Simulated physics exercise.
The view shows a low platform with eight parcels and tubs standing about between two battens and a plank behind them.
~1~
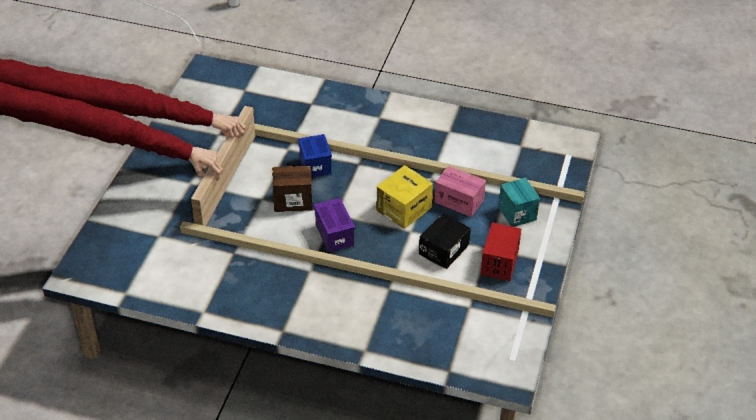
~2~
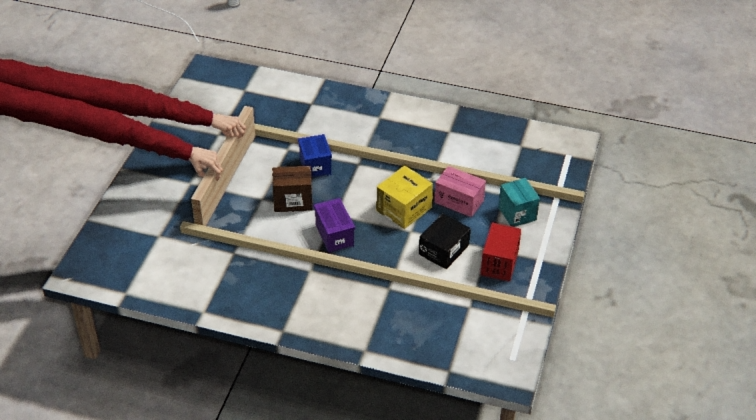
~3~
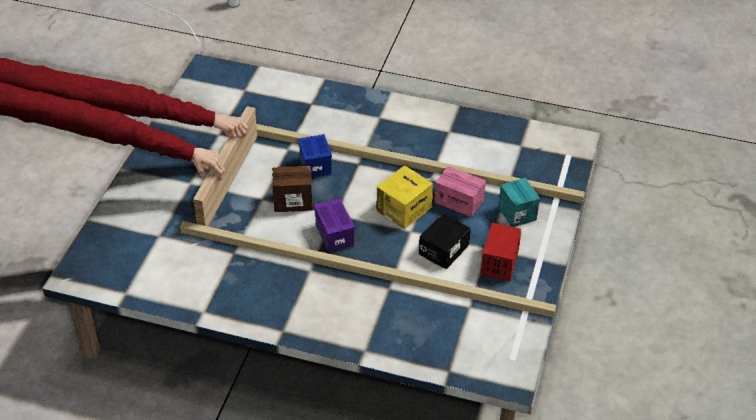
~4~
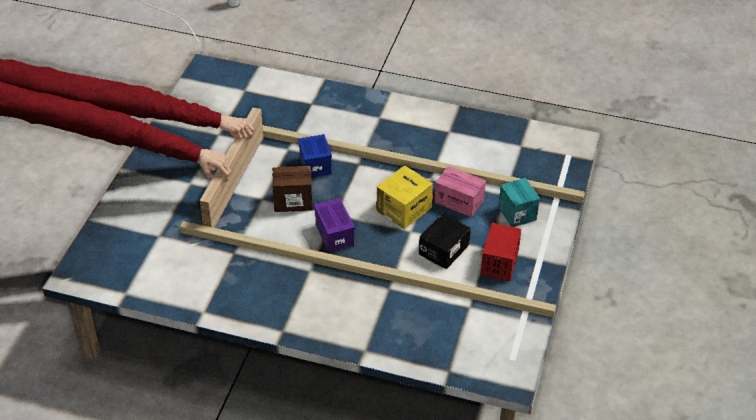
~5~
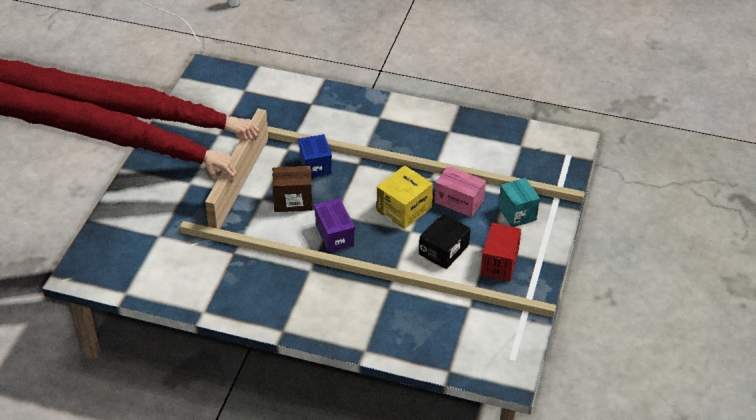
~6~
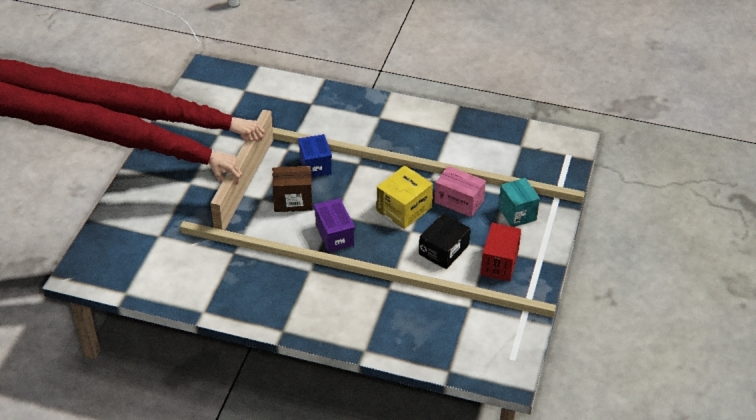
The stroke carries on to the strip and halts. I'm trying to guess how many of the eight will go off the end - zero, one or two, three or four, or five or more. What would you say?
The ones going over the edge come to at least five, I'd say.
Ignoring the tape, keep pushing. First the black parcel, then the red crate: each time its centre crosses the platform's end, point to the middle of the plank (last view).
The middle is at (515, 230) when it's the black parcel, and at (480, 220) when it's the red crate.
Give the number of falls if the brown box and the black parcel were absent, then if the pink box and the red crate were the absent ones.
Result: 3 in the first case, with 3 in the second.
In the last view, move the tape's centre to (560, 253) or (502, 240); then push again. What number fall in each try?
In that order 8 and 2.
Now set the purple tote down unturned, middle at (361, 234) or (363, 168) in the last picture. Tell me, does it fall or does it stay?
Lab note: Purple tote, try one rests in place; try two goes down.
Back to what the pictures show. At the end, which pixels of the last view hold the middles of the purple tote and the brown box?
Reading them off: First (548, 280); then (562, 249).
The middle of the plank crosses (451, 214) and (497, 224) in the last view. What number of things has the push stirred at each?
First 8, then 8.
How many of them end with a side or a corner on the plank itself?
The count comes out at 3.
A little later, none off yet; turquoise parcel at rest near (519, 203); red crate at rest near (501, 252); black parcel at rest near (444, 241).
When it is over, the number that fall off is five or more; down, yellow box, pink box, black parcel, red crate and turquoise parcel.
